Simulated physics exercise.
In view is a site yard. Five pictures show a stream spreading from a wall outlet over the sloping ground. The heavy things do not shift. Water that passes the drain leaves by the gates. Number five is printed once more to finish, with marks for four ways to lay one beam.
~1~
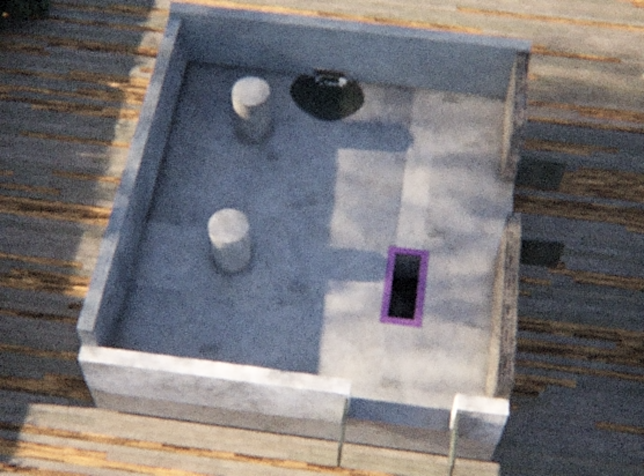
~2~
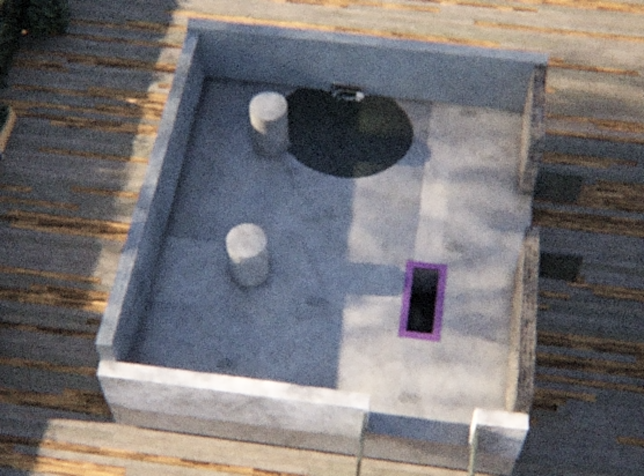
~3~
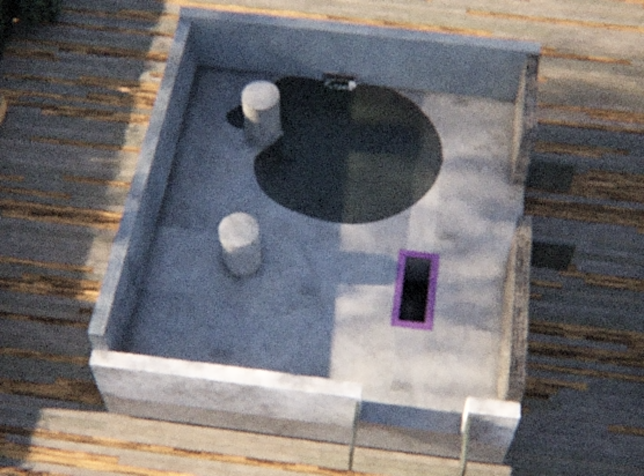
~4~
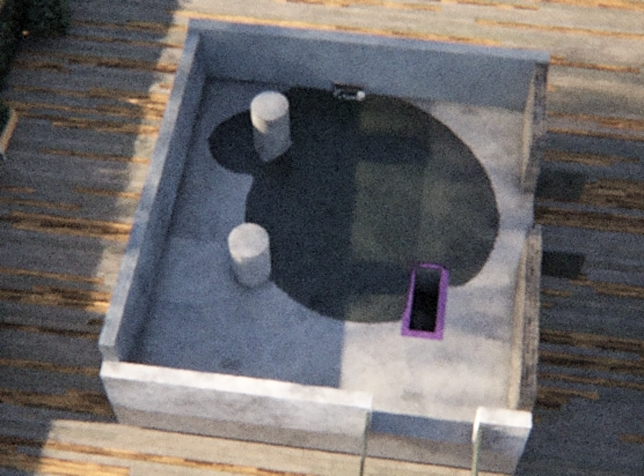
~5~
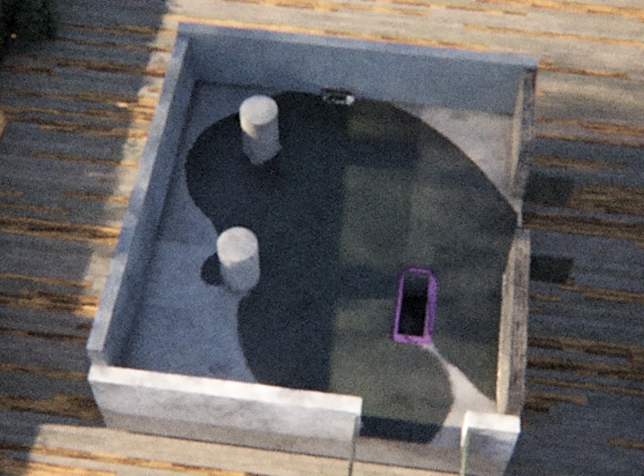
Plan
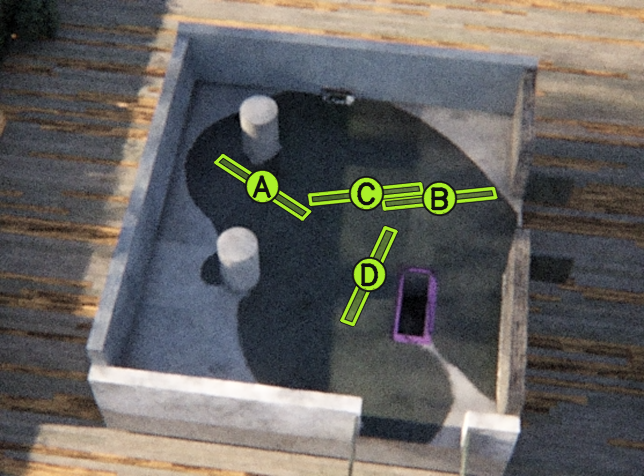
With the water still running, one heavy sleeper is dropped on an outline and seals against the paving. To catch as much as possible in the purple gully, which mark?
Take A.
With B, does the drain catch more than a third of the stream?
No.
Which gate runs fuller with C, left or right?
More leaves on the left.
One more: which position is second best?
B.
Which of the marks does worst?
C.
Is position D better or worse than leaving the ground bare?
It is worse.
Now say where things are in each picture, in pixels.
Outfall at (331, 74); purple gully at (405, 286); open gate at (400, 411); open gate at (498, 218); water covers 3 % of the ground and shows as far out as (316, 113); purple gully still dry.
Water covers 10 % of the ground and shows as far out as (313, 168); purple gully still dry.
Water covers 21 % of the ground and shows as far out as (354, 219); purple gully still dry.
Water covers 40 % of the ground and shows as far out as (384, 317); purple gully taking water.
Water covers 62 % of the ground and shows as far out as (492, 396); purple gully taking water.
On the marked copy, A from (219, 159) to (306, 215); B from (383, 204) to (494, 192); C from (310, 199) to (421, 188); D from (347, 322) to (390, 229).
For position A, about 40 % of the stream runs into the purple gully, about 59 % out by the gates.
For position B, about 19 % of the stream runs into the purple gully, about 80 % out by the gates.
For position C, about 3 % of the stream runs into the purple gully, about 97 % out by the gates.
For position D, about 7 % of the stream runs into the purple gully, about 92 % out by the gates.
